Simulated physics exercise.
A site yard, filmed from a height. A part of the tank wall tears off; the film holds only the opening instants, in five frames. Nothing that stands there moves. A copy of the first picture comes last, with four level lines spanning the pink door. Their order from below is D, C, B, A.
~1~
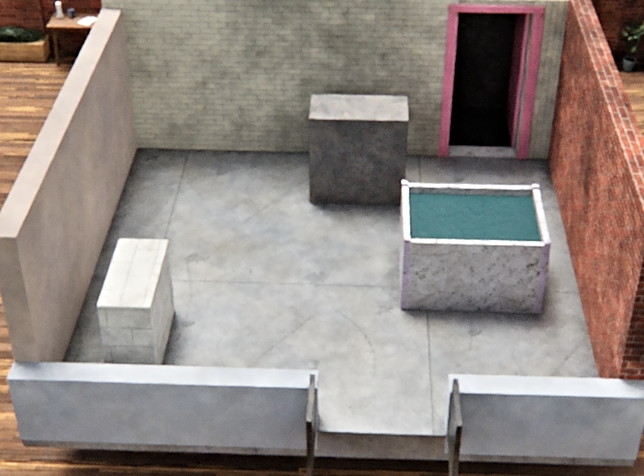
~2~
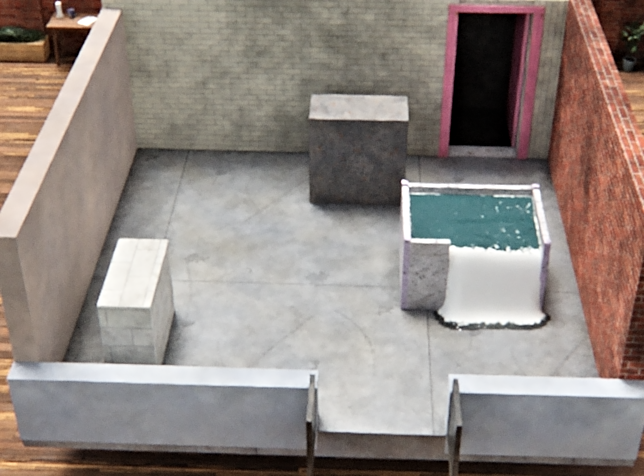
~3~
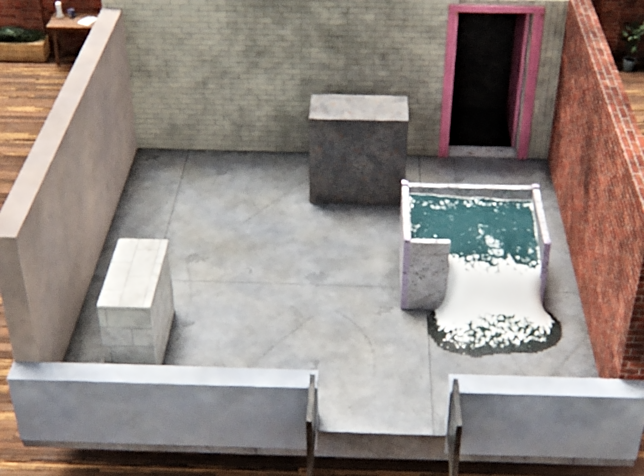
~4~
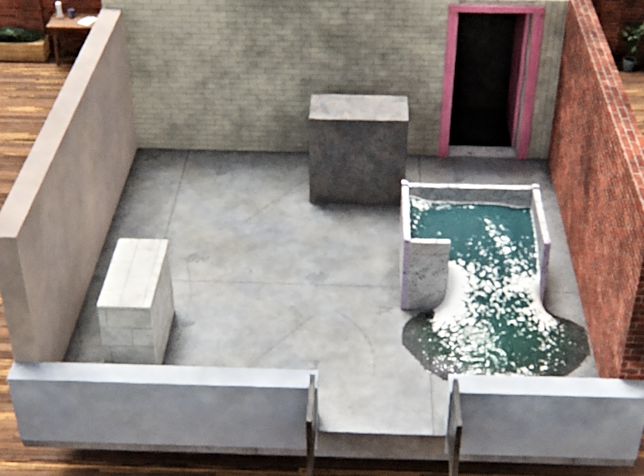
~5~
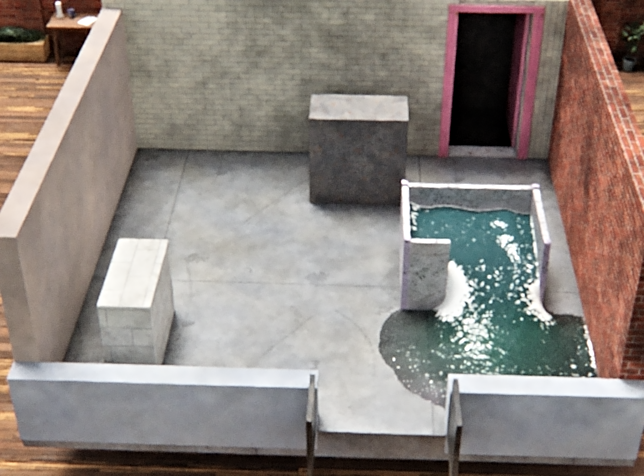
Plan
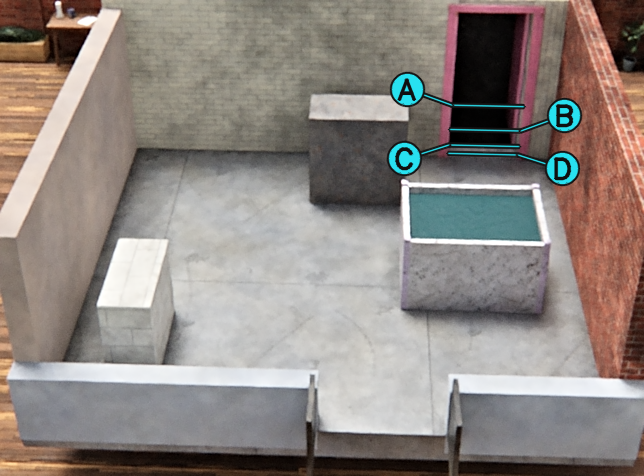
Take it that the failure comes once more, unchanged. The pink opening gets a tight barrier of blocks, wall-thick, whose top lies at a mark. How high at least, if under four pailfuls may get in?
D is the one.
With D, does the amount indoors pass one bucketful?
Yes, clearly.
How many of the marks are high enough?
All of them.
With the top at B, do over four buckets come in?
No, that is safe.
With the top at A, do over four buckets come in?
No.
On the marked copy, A at (487, 105); B at (485, 130); C at (483, 145); D at (483, 154); from the bottom up D, C, B, A.
Choosing A, nothing gets over.
Choosing B, nothing gets over.
Choosing C, nothing gets over.
Choosing D, a bucket or two gets in.
